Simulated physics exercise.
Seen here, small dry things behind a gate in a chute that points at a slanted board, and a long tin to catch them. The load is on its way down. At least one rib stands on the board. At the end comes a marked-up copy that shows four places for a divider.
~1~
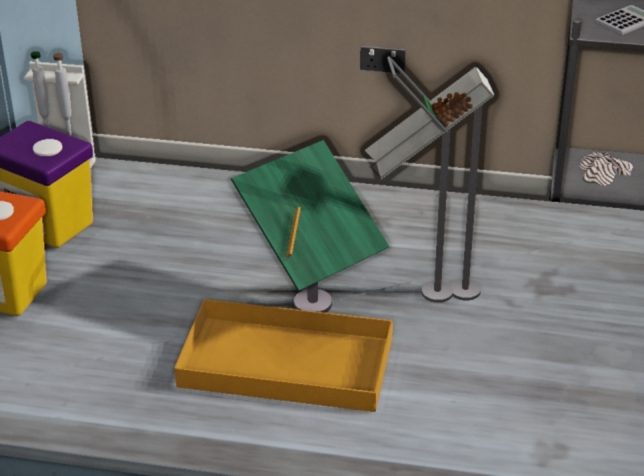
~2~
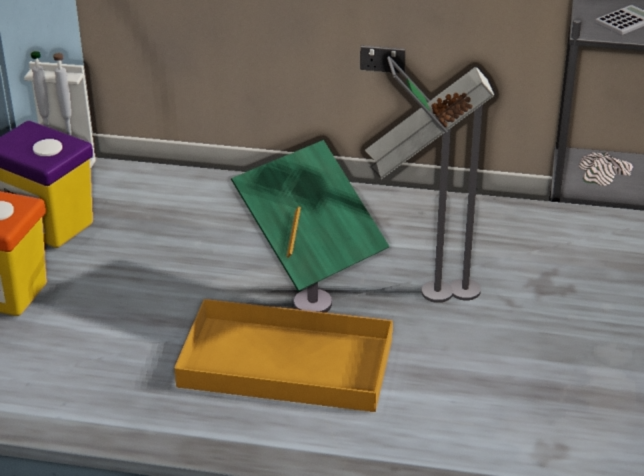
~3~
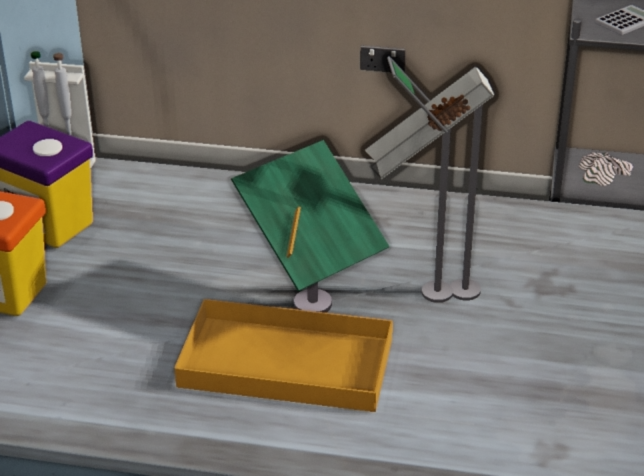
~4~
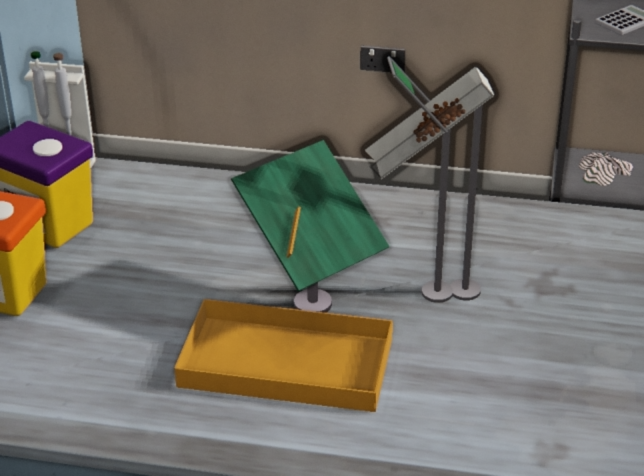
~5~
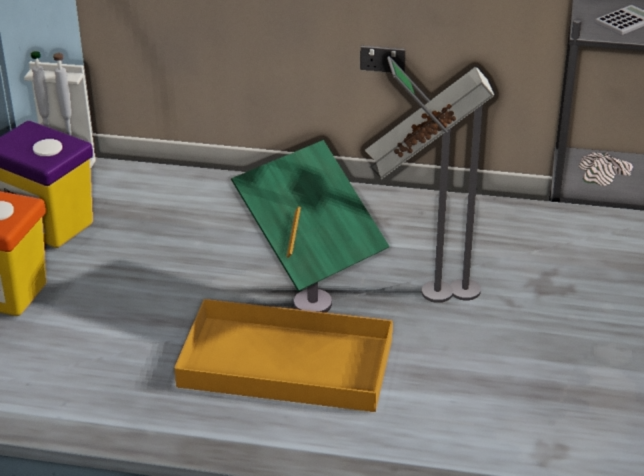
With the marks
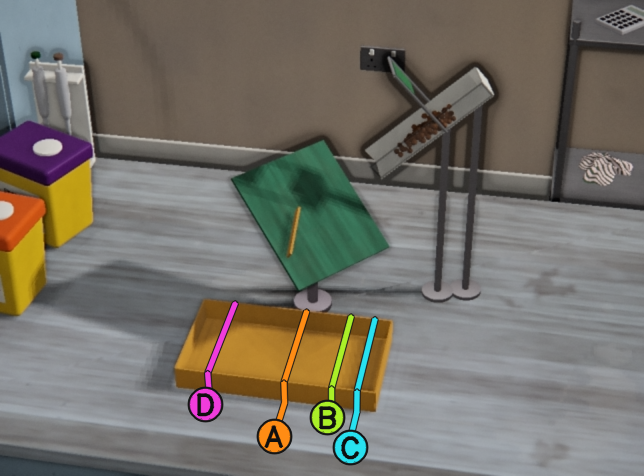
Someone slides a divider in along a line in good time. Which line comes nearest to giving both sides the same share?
B beats the others.
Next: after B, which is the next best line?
That is line C.
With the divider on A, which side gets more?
Right.
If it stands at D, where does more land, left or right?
Right.
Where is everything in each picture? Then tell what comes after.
The first picture shows load behind the gate near (449, 108), cereal balls; lip of the chute near (379, 170), sloping fairly steeply.
The second picture shows middle of the board near (312, 213), tilted fairly steeply; middle of its low edge near (345, 268); of its high edge near (279, 158).
The third picture shows front corners of the tin near (175, 368) and (375, 393), empty; front of the load near (431, 123).
The fourth picture shows middle of the load near (434, 119); its front near (419, 140), close to a third of the way to the lip; rib from (300, 207) to (291, 254).
The fifth picture shows middle of the load near (425, 125); its front near (397, 151), close to two thirds of the way to the lip.
On the marked copy, line A crosses the front rim at (284, 381); line B crosses the front rim at (331, 387); line C crosses the front rim at (357, 390); line D crosses the front rim at (207, 372).
With A, of what is caught, none at all on the left of the divider, the whole lot on the right.
With B, of what is caught, close to two thirds on the left of the divider, close to a third on the right.
With C, of what is caught, the bulk on the left of the divider, a small share on the right.
With D, of what is caught, none at all on the left of the divider, the whole lot on the right.
